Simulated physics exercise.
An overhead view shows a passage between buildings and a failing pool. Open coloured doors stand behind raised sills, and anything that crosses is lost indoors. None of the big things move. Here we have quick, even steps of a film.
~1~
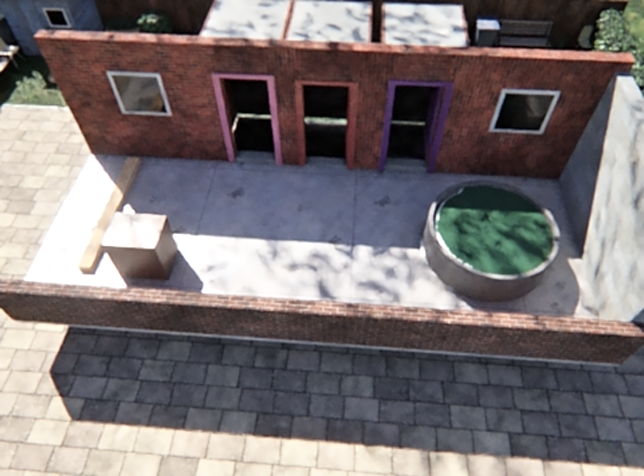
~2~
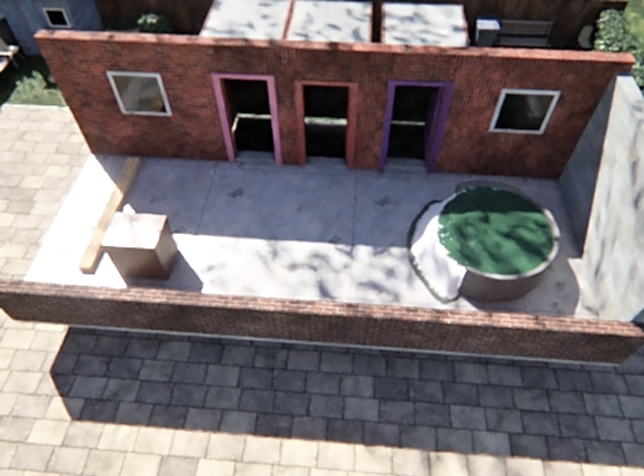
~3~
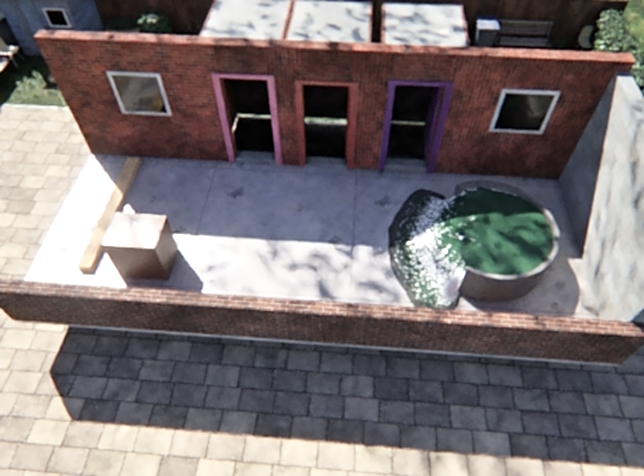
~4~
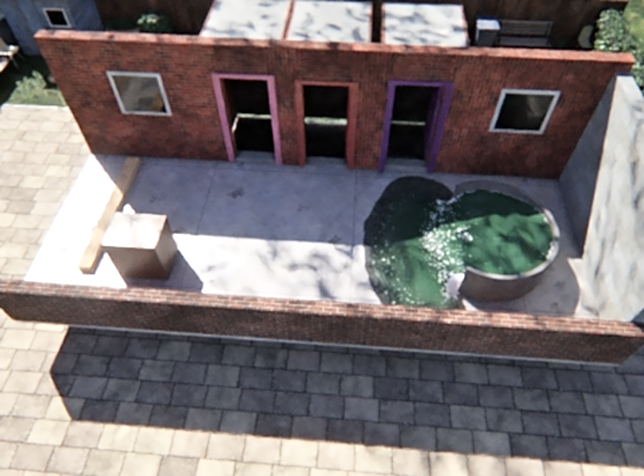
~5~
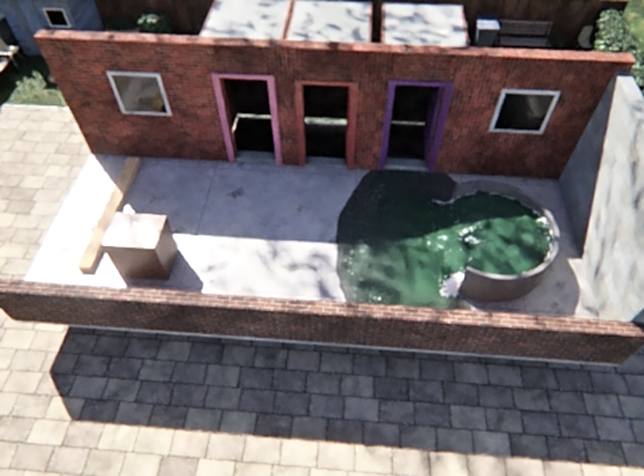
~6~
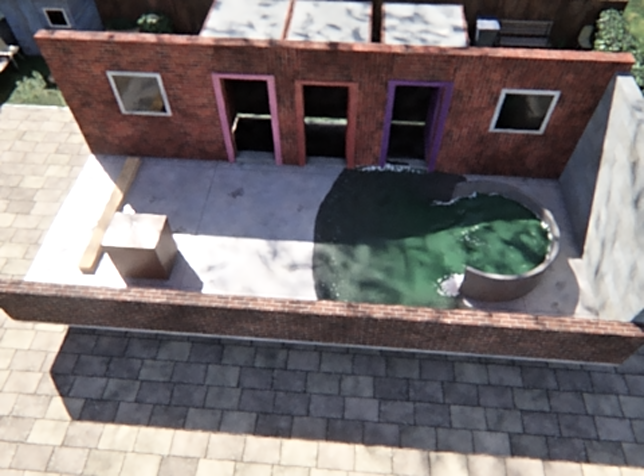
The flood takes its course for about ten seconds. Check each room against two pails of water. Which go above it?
In the end purple door: Two buckets at most; pink door: Two buckets at most; red door: Over two buckets.
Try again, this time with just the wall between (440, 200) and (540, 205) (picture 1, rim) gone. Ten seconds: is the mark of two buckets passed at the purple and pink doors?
Purple door: Exceeds it; pink door: Falls short.
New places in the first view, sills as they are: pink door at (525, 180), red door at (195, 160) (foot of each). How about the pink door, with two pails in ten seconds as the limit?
Here the pink door remains within bounds.
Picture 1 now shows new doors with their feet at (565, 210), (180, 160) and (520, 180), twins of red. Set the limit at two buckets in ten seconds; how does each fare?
Doors one to three: Does not reach it / beats it / does not reach it.
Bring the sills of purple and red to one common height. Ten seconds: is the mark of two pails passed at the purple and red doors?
Purple: Rises above; red: Remains below.
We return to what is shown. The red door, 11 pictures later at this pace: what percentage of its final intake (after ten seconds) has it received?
Around 45 percent.
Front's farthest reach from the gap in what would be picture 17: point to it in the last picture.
Near (47, 303).
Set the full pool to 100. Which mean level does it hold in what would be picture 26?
I'd put it close to 14 in a hundred.
A moment on, water covers 45 % of the floor; the purple door under two buckets in, the pink door wet at the sill, nothing in, the red door under two buckets in.
Next, water covers 65 % of the floor; the purple door under two buckets in, the pink door wet at the sill, nothing in, the red door over two buckets in.
Then, water covers 80 % of the floor; the purple door under two buckets in, the pink door wet at the sill, nothing in, the red door over two buckets in.
Later, water covers 75 % of the floor; the purple door under two buckets in, the pink door wet at the sill, nothing in, the red door over two buckets in.
In the end, water covers 75 % of the floor; the purple door under two buckets in, the pink door wet at the sill, nothing in, the red door over two buckets in.
